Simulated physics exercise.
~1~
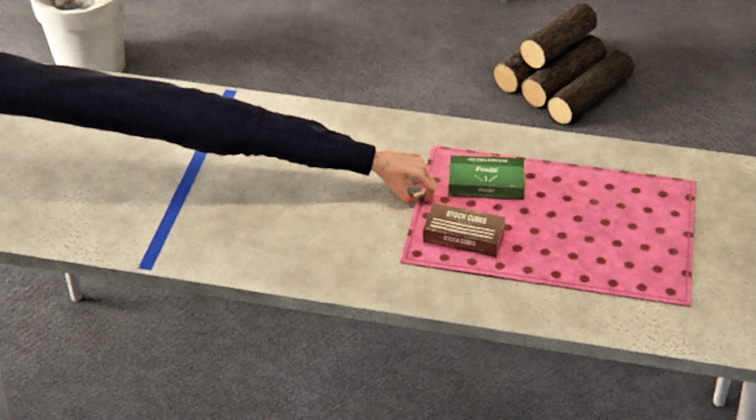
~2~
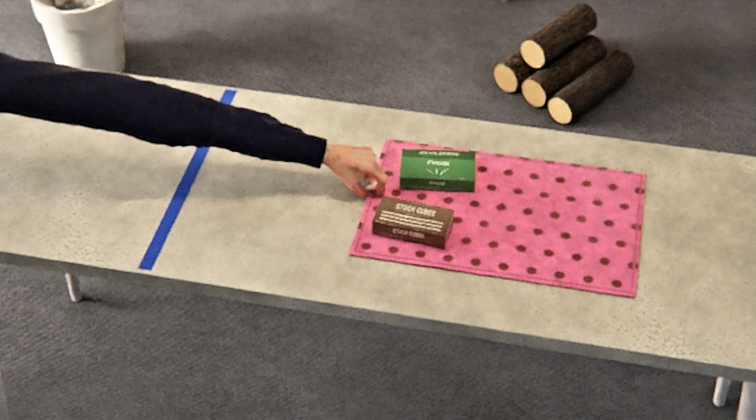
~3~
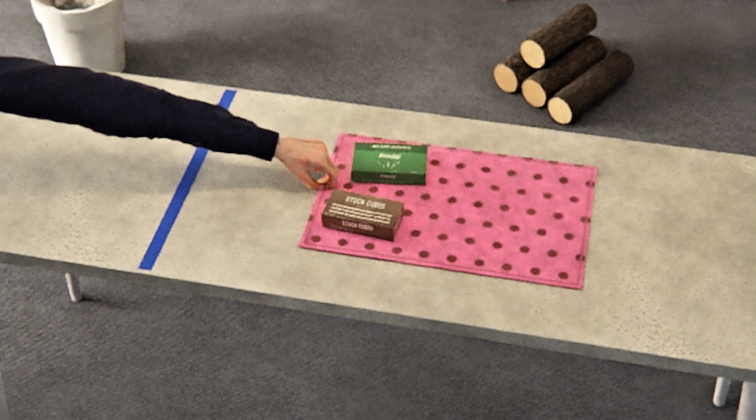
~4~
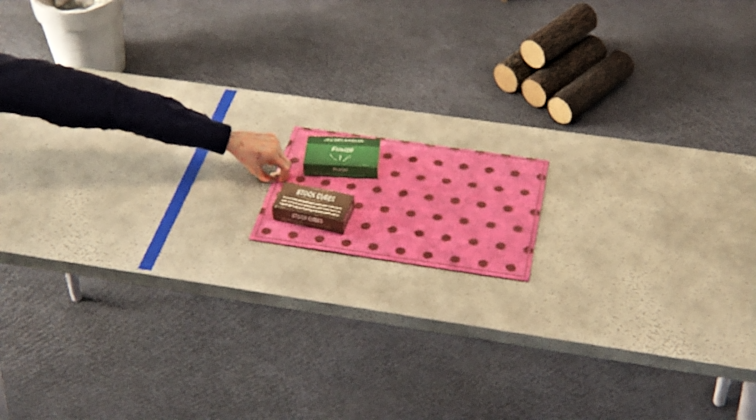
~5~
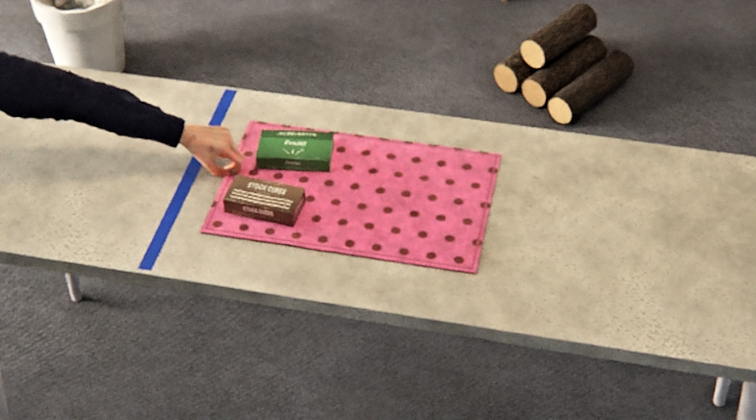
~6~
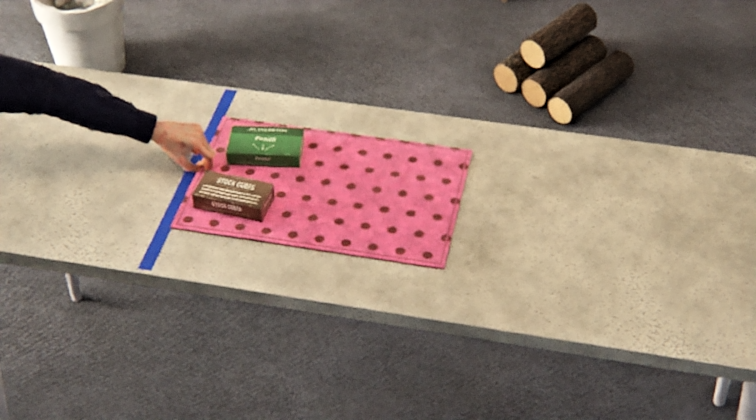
We see a hand pull a pink spotted cloth carrying a green packet and a brown packet leftward along a table towards a strip of blue tape. The cloth's edge reaches the tape, with both packets still sitting on the cloth.
